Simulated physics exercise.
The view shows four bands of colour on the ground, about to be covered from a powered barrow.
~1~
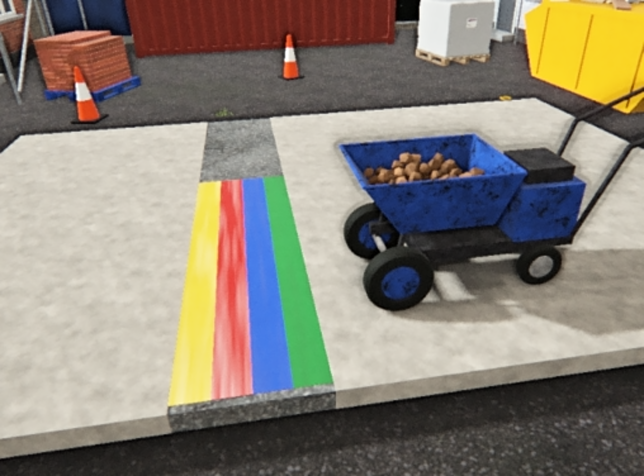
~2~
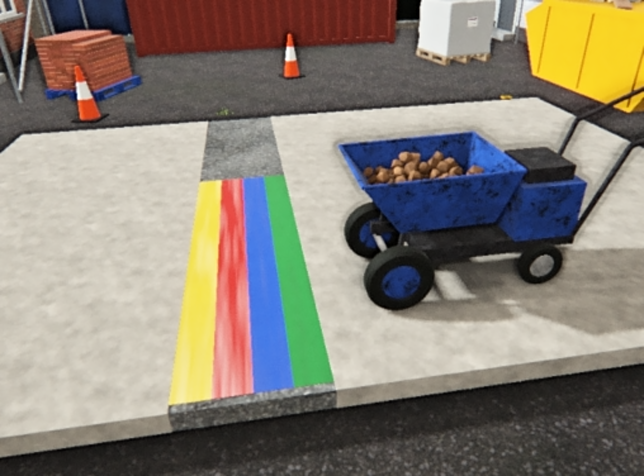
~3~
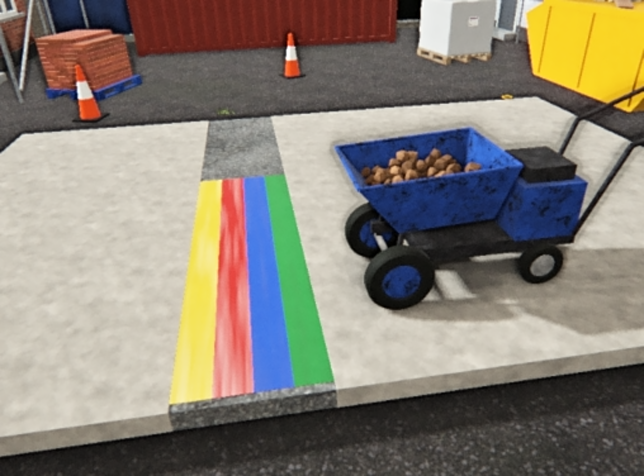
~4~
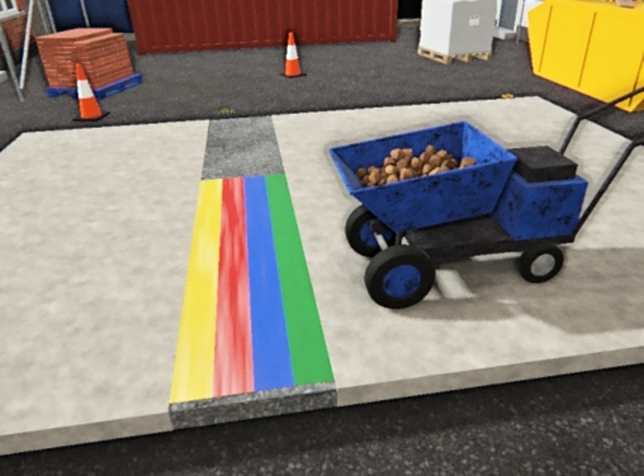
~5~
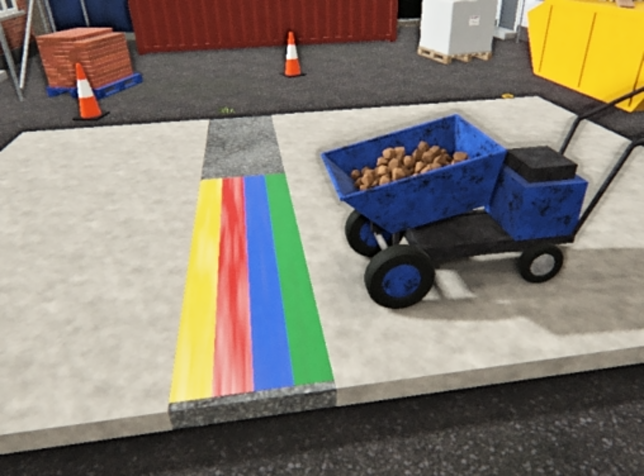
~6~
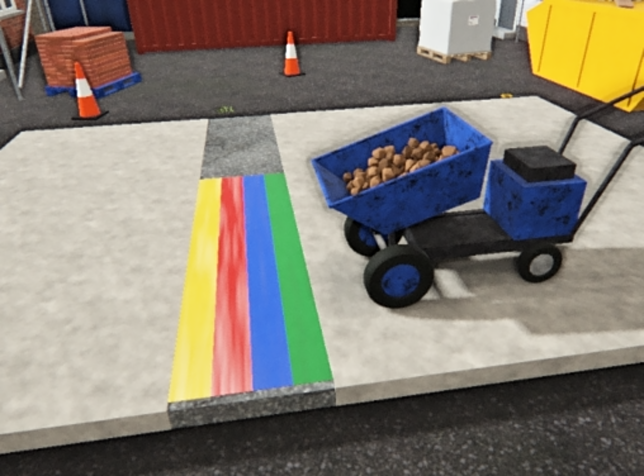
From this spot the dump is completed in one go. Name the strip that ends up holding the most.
Blue.
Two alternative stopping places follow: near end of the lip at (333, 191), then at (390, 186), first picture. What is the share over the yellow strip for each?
About 20 % and 0 %.
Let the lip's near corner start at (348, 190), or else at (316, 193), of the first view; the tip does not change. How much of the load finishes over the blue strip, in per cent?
That works out to 30 per cent for the first position and 0 per cent for the second.
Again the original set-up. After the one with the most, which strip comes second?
The red one.
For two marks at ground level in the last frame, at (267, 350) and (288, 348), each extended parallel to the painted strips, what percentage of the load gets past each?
Roughly 50 per cent, and 60 per cent.
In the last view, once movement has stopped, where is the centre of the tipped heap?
Near pixel (248, 289).
Just after the last frame, skip tipped steeply; every one in the skip.
A moment on, skip tipped steeply; almost all in the skip; about a tenth over the blue strip; just a few falling.
Further on, skip tipped right over; roughly a third in the skip; just a few over the green strip; roughly a third over the blue strip; roughly a quarter over the red strip; about a tenth over the yellow strip; just a few off the paint.
When it is over, skip tipped right over; roughly a third in the skip; about a tenth over the green strip; roughly a third over the blue strip; roughly a quarter over the red strip; about a tenth over the yellow strip; just a few off the paint.
